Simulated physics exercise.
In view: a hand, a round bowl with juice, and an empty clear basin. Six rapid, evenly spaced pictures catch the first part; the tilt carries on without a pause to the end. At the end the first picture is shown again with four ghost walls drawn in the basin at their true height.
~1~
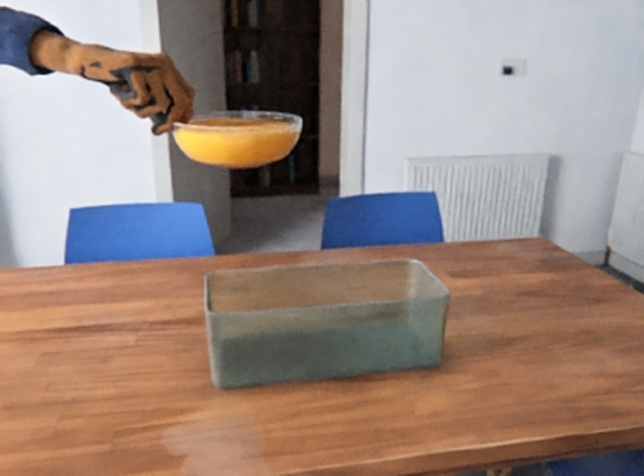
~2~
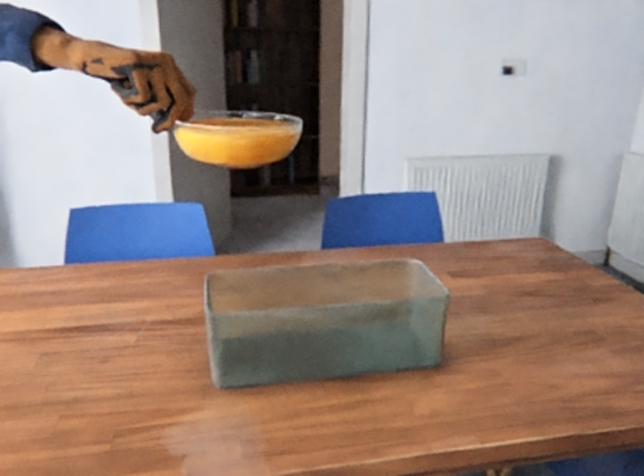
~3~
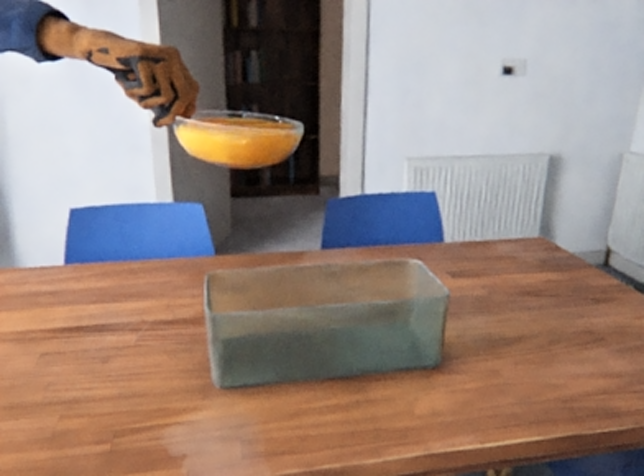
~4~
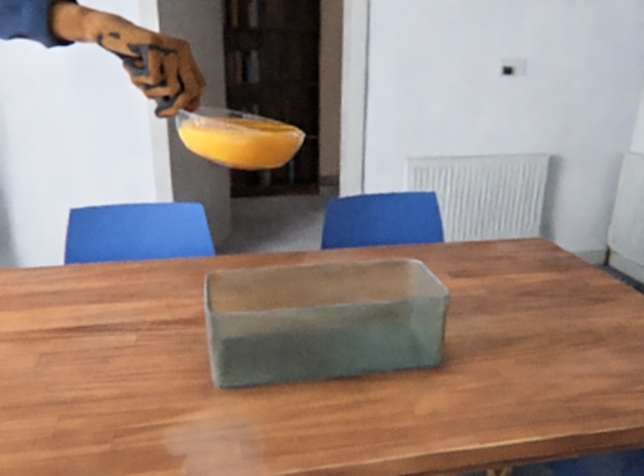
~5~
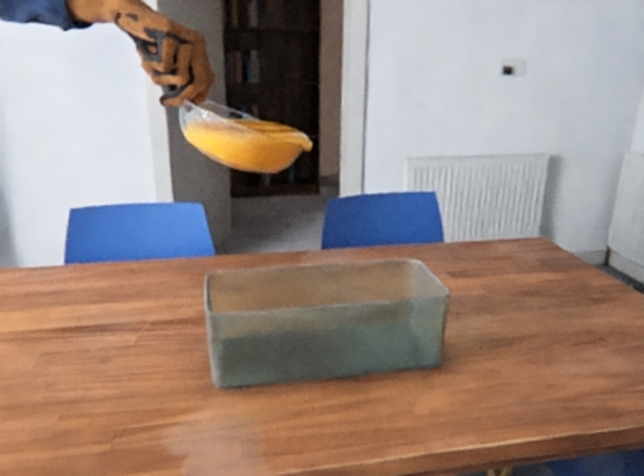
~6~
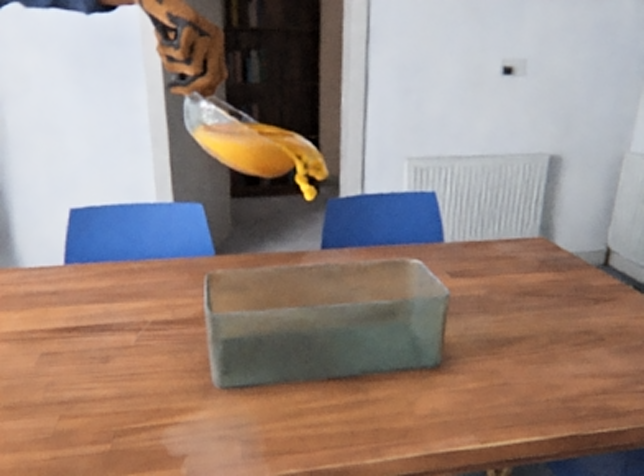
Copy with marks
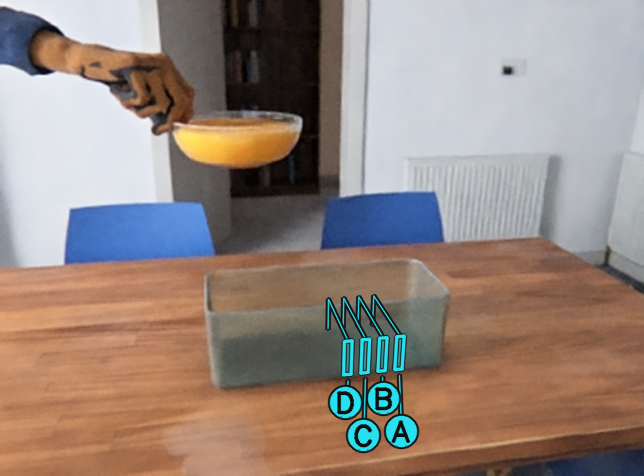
The clip opens with a hand at the upper left holding a clear round bowl of orange juice level above an empty clear basin on a wooden table. The hand lifts and tilts the bowl rightward, gradually at first, then more steeply, and juice slips over the right lip and dangles below it.
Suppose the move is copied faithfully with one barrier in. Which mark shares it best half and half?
It is C.
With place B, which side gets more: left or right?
The left one.
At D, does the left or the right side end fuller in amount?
The right side.
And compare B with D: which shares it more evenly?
D it is.
On the marked copy, A at (399, 375); B at (382, 376); C at (365, 378); D at (348, 380).
For place A, about 94 % ends left of the wall and 3 % right of it; 3 % is lost outside.
For place B, about 80 % ends left of the wall and 15 % right of it; 5 % is lost outside.
For place C, about 49 % ends left of the wall and 47 % right of it; 4 % is lost outside.
For place D, about 29 % ends left of the wall and 68 % right of it; 3 % is lost outside.
